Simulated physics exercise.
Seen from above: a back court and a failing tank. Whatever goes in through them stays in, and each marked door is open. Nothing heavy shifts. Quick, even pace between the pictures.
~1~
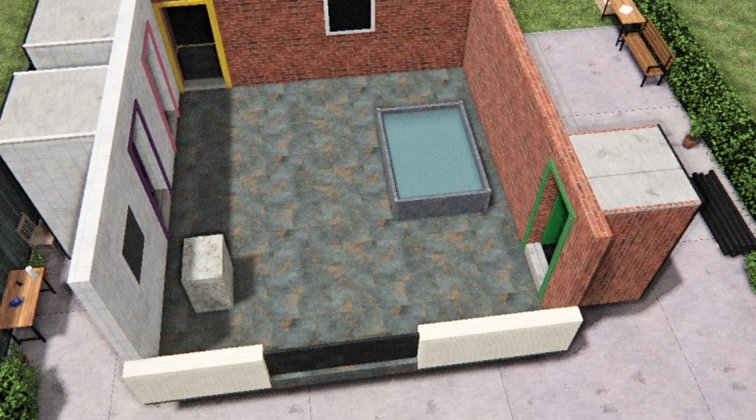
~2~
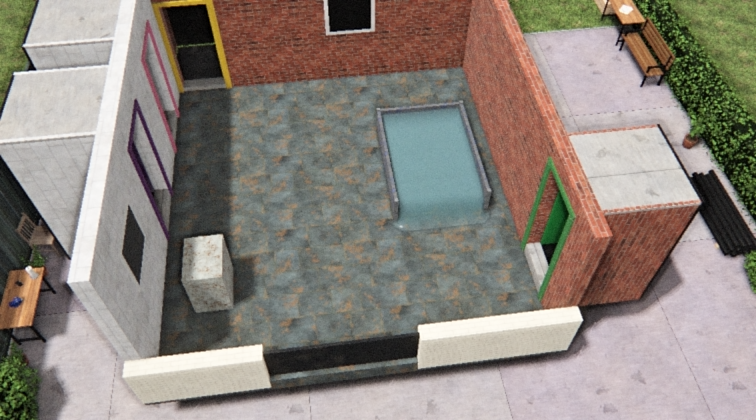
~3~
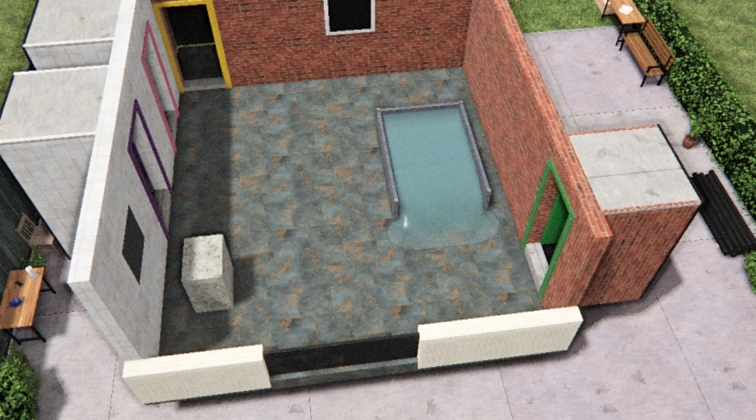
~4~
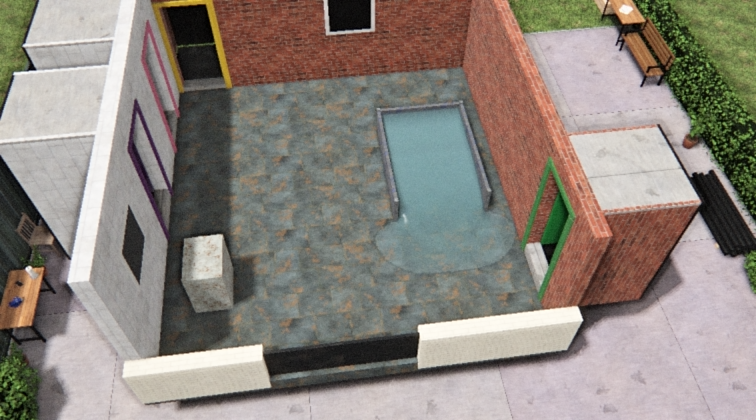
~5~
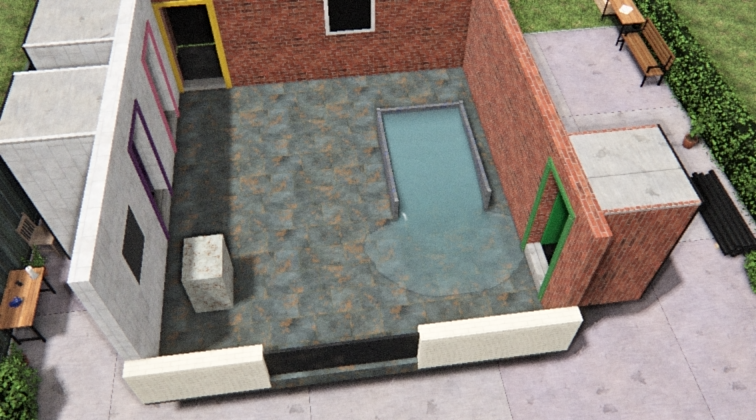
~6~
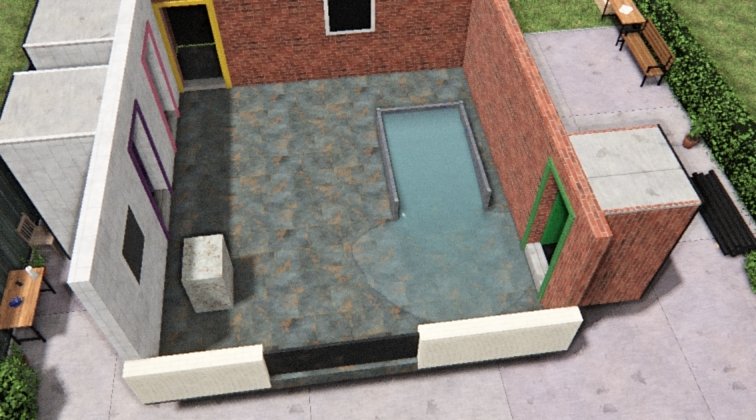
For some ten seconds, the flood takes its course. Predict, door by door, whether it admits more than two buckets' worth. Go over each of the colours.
In the end green door: Within the cap. Pink door: Within the cap. Purple door: Within the cap. Yellow door: Within the cap.
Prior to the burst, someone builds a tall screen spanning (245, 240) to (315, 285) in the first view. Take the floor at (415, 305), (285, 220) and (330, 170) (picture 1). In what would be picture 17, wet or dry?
Results in sequence: Swamped / bone-dry / bone-dry.
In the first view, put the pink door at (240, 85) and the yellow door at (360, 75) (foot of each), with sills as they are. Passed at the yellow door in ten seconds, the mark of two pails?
As I see it, the yellow door comes in lower.
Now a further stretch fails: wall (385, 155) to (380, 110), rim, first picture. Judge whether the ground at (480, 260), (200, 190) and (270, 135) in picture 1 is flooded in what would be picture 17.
Unwetted, submerged, submerged.
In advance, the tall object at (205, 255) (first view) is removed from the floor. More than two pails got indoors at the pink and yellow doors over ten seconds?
Result: Pink door stays short of it; yellow door stays short of it.
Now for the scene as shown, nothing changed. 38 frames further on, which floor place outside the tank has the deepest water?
(218, 330).
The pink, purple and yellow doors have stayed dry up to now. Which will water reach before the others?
The door marked purple, I reckon.
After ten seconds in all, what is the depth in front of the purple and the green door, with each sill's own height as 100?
I'd say around 20 and 20 in a hundred.
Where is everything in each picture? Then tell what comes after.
The first frame shows still water in the open tank at (430, 151).
In the second frame, the front is at (486, 216), out from the gap at (441, 208).
In the third frame, the front is at (394, 237), out from the gap at (441, 209).
In the fourth frame, the front is at (503, 250), out from the gap at (441, 209).
In the fifth frame, water pours out at (441, 210) and has run to (482, 286).
In the sixth frame, the front is at (479, 316), out from the gap at (441, 210).
A moment on, water covers 20 % of the floor; the green door wet at the sill, nothing in, the pink door not reached, the purple door not reached, the yellow door not reached.
Next, water covers 25 % of the floor; the green door wet at the sill, nothing in, the pink door not reached, the purple door not reached, the yellow door not reached.
Then, water covers 30 % of the floor; the green door under two buckets in, the pink door not reached, the purple door not reached, the yellow door not reached.
Later, water covers 60 % of the floor; the green door under two buckets in, the pink door not reached, the purple door wet at the sill, nothing in, the yellow door not reached.
In the end, water covers 85 % of the floor; the green door under two buckets in, the pink door wet at the sill, nothing in, the purple door wet at the sill, nothing in, the yellow door wet at the sill, nothing in.
